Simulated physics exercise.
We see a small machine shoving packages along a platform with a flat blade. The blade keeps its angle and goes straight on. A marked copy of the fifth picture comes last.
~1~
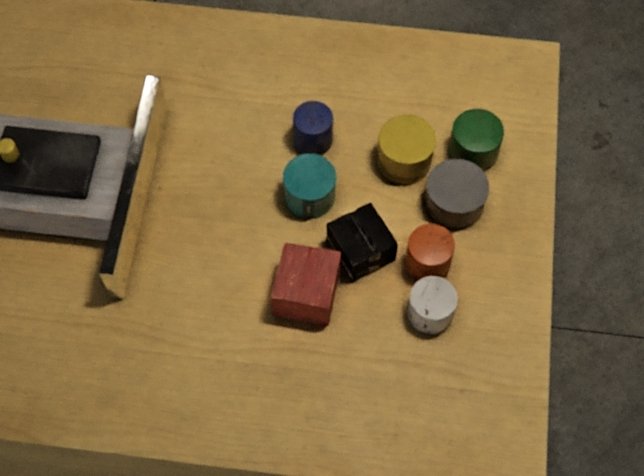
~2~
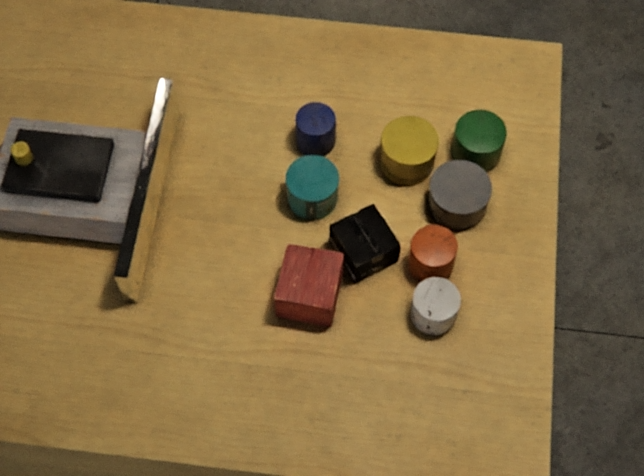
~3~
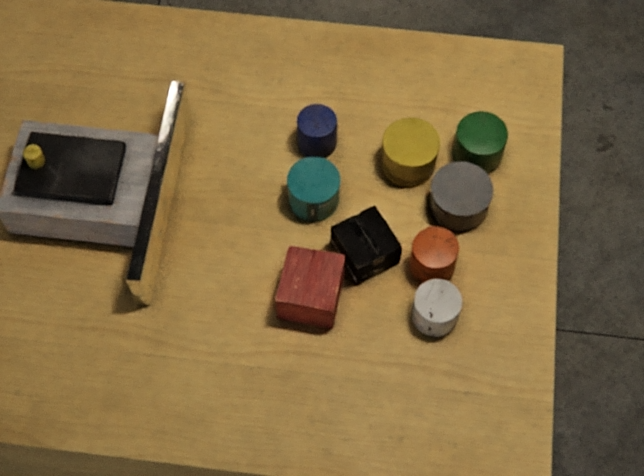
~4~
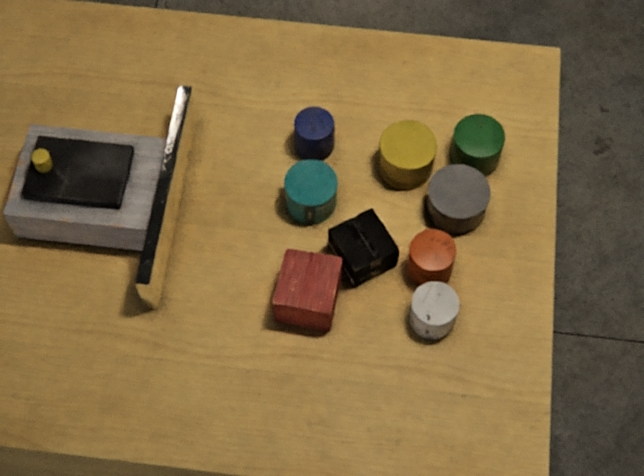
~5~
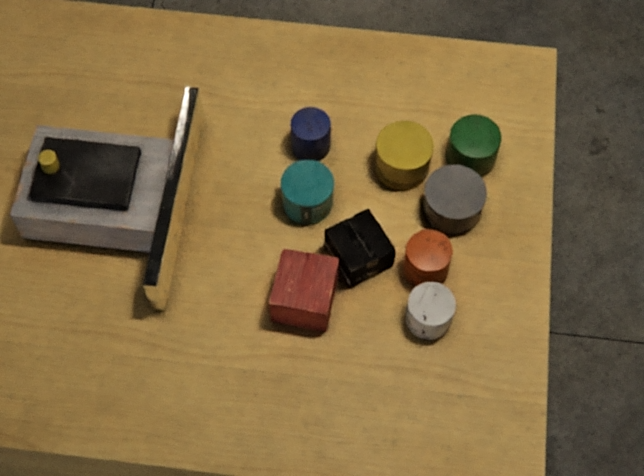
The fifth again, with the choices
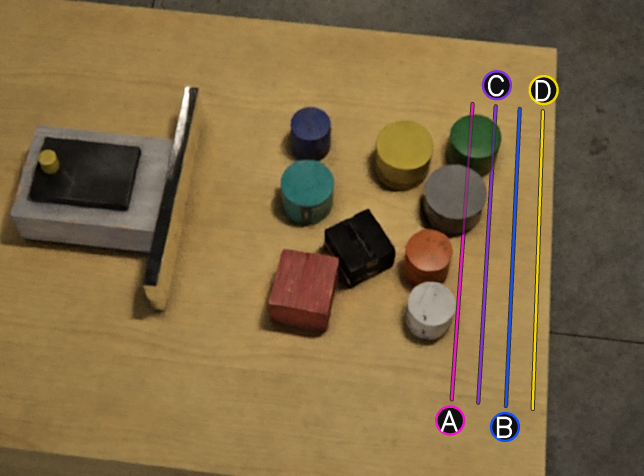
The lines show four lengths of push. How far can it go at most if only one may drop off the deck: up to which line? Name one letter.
A.
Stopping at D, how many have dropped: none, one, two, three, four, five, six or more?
In all, six or more.
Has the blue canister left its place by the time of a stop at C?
By then, yes.
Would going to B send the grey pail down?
Yes.
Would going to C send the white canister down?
Yes.
On the marked copy, A at (463, 241); B at (513, 247); C at (488, 244); D at (538, 250).
With A. Early on, robot (197, 184); blue canister (317, 135); turquoise pail (315, 193).
Further on, robot (302, 196); green canister (510, 143); grey pail (470, 209).
At the end, robot (382, 204); green canister over the edge; grey pail (549, 220); one fallen.
As for the rest, B drops five; C drops five; D drops nine.
